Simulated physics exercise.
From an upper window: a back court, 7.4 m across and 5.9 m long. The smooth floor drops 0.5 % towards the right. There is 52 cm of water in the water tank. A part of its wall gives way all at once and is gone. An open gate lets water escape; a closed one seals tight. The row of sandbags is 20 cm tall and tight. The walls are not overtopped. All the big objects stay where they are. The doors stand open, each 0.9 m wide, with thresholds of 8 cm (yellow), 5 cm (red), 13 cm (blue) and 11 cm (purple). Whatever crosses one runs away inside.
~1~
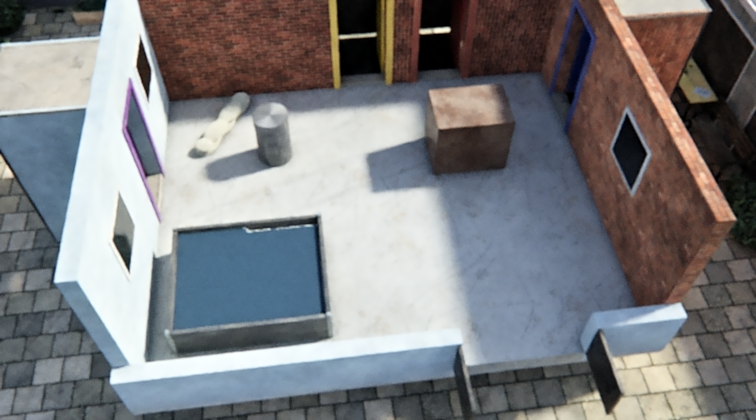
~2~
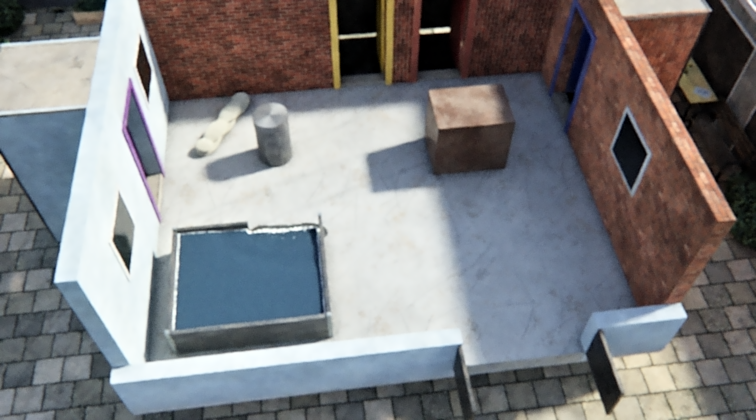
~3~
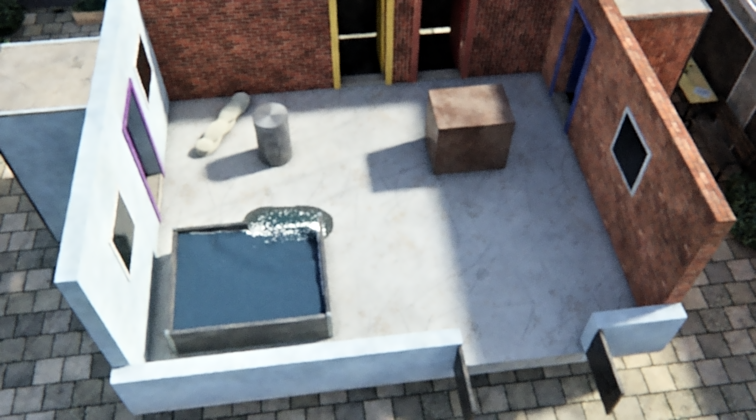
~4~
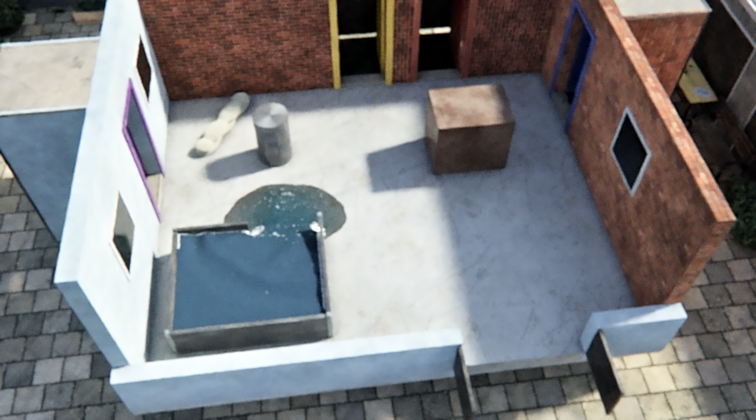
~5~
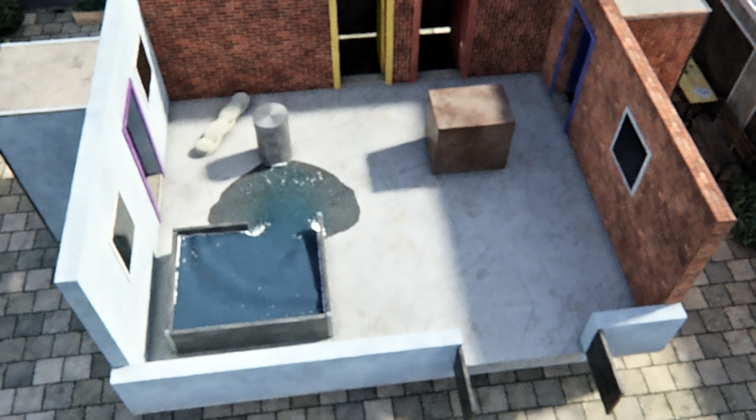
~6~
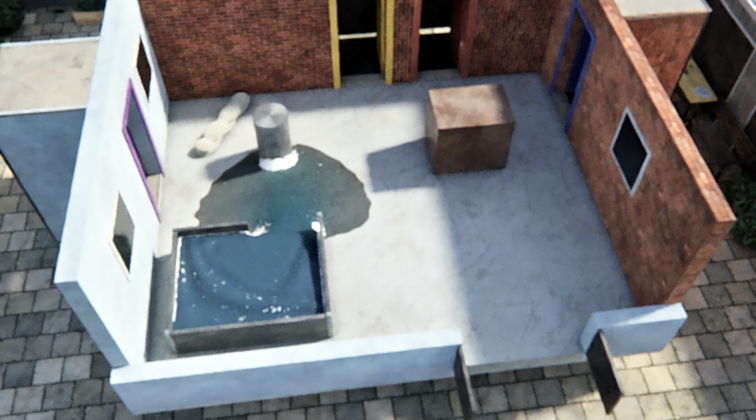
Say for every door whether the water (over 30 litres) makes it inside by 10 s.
Door by door: At the yellow door it exceeds the limit; at the red door it passes the limit; at the blue door it stays under the limit; at the purple door it keeps below the limit.
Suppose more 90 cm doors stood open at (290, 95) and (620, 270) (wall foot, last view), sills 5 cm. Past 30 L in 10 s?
In that order: Above, under.
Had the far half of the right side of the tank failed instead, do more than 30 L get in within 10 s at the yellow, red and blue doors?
Then: Yellow below, red below, blue below.
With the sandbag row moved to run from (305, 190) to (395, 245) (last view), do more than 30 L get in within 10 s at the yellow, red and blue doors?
Then: Yellow below, red below, blue below.
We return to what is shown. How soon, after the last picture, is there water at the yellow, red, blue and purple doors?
Yellow 0.9 s, red 1.6 s, blue 3.2 s, purple 0.9 s.
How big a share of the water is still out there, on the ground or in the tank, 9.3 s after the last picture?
Some 92 per cent remains.
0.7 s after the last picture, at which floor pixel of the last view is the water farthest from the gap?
At about (338, 92).
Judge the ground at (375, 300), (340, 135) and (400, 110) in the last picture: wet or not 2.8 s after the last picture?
In that order: Not reached, under water, under water.
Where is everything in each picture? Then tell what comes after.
Still water, 52 cm deep, in the water tank at (249, 273), in the first frame.
The front is at a hidden place, 0.6 m from the gap on the water tank's far side; 0.3 m2 of floor is under water; 52 cm left at the back of the water tank, in the second frame.
Water pours out on the water tank's far side and has run 0.8 m, to (258, 213); typically 9 cm deep outside, 52 cm at the water tank's back, in the third frame.
Water pours out on the water tank's far side and has run 1.2 m, to (264, 190); typically 7 cm deep outside, 52 cm at the water tank's back, in the fourth frame.
Water pours out on the water tank's far side and has run 1.7 m, to (263, 167); typically 5 cm deep outside, 50 cm at the water tank's back, in the fifth frame.
Water pours out on the water tank's far side and has run 2.1 m, to (302, 149); typically 5 cm deep outside, 45 cm at the water tank's back, in the sixth frame.
Then, 0.7 s after the last picture water covers 20 % of the floor and is deepest (31 cm) near (302, 237); yellow door not reached, red door not reached, blue door not reached, purple door not reached.
Then, 1.5 s after the last picture water covers 30 % of the floor and is deepest (26 cm) near (277, 173); yellow door 13 cm at the sill, 14 L in, red door not reached, blue door not reached, purple door 2 cm at the sill, 0 L in.
Then, 2.8 s after the last picture water covers 45 % of the floor and is deepest (18 cm) near (277, 173); yellow door 14 cm at the sill, 62 L in, red door 11 cm at the sill, 18 L in, blue door not reached, purple door 7 cm at the sill, 0 L in.
Then, 5.3 s after the last picture water covers 60 % of the floor and is deepest (16 cm) near (545, 82); yellow door 10 cm at the sill, 84 L in, red door 7 cm at the sill, 52 L in, blue door 12 cm at the sill, 0 L in, purple door 5 cm at the sill, 0 L in.
Then, 9.3 s after the last picture water covers 85 % of the floor and is deepest (10 cm) near (549, 114); yellow door 5 cm at the sill, 88 L in, red door 6 cm at the sill, 62 L in, blue door 10 cm at the sill, 1 L in, purple door 4 cm at the sill, 1 L in.
